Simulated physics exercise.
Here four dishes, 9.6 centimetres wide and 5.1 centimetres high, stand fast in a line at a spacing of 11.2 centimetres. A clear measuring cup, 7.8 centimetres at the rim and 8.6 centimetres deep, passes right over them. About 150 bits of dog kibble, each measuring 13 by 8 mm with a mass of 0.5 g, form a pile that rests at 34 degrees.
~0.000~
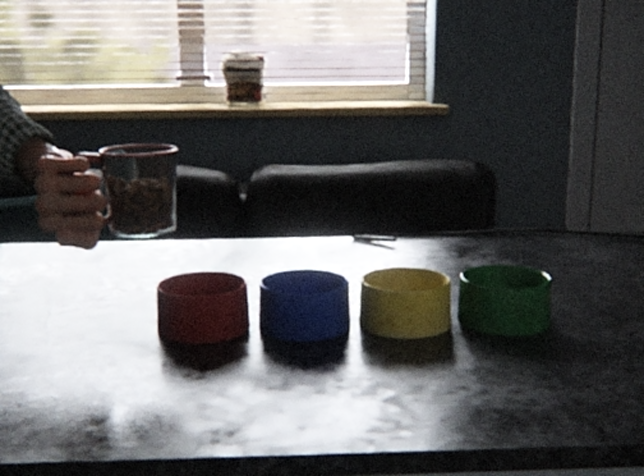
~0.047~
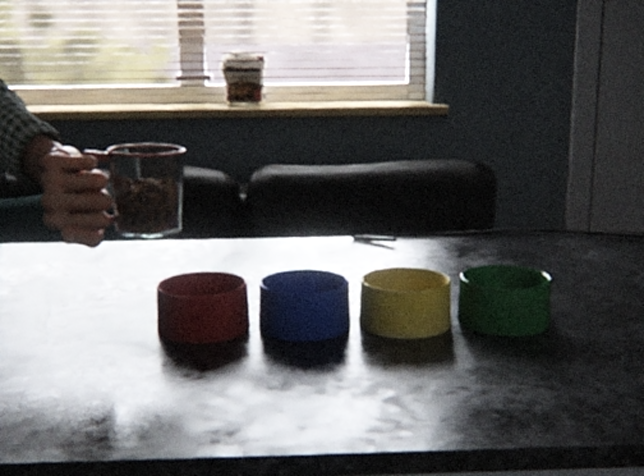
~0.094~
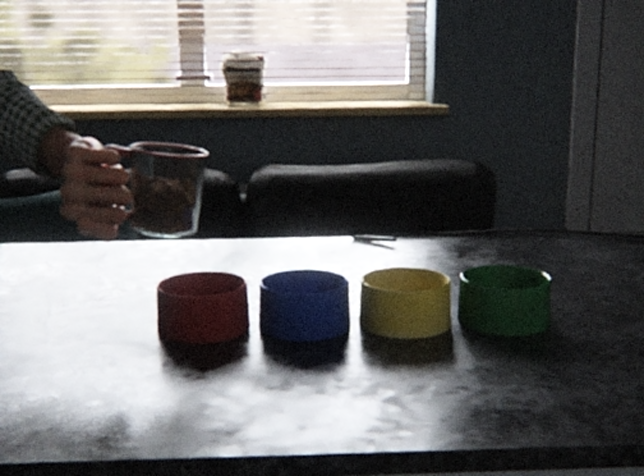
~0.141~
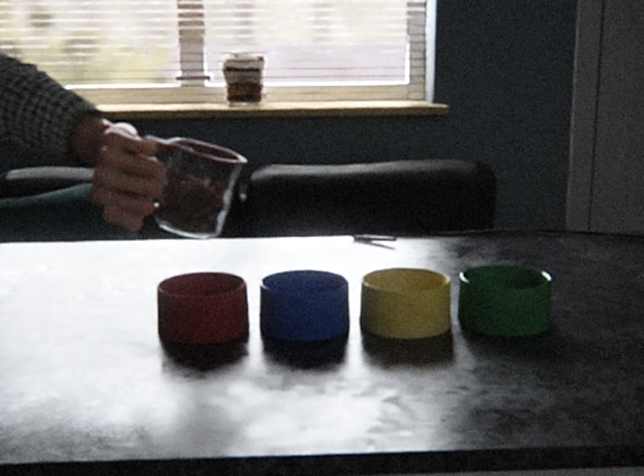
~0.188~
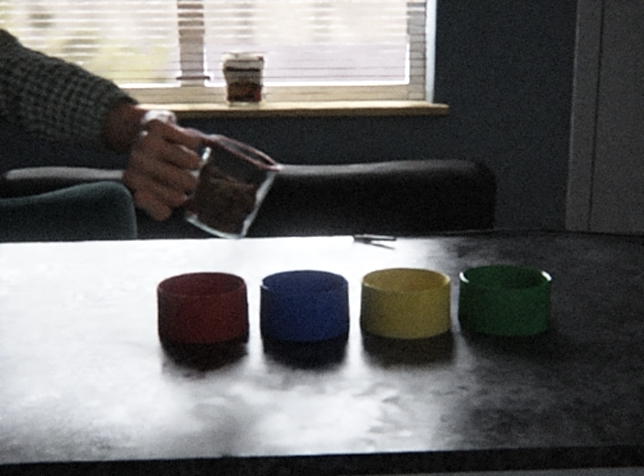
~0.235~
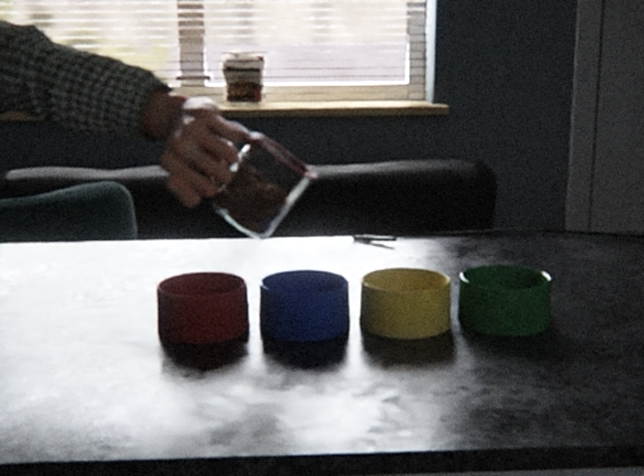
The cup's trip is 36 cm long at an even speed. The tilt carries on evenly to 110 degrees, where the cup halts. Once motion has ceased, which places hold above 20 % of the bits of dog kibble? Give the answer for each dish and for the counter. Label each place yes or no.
Red: No. Blue: No. Green: Yes. Yellow: No. Counter: Yes.
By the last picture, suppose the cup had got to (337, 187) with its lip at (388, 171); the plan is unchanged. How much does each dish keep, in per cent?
Red: 0 / blue: 0 / green: 80 / yellow: 0.
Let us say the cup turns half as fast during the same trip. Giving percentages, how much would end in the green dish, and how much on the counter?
Green 90, counter 0.
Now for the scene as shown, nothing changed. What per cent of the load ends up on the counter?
Some 60 in a hundred.
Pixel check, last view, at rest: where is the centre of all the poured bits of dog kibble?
At about (589, 316).
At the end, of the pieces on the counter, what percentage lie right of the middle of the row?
Near 100 percent ends up there.
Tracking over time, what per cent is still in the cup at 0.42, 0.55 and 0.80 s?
In order, near 100 %, 95 % and 5 %.
Then, at 0.42 s, tilt 75 degrees; cup holds 100 %.
Then, at 0.55 s, tilt 102 degrees; cup holds 95 %.
After 0.80 s, tilt 110 degrees; cup holds 5 %, green 30 %.
In the end, at 1.6 s, red 0 %, blue 0 %, green 40 %, yellow 0 %, counter 60 %.
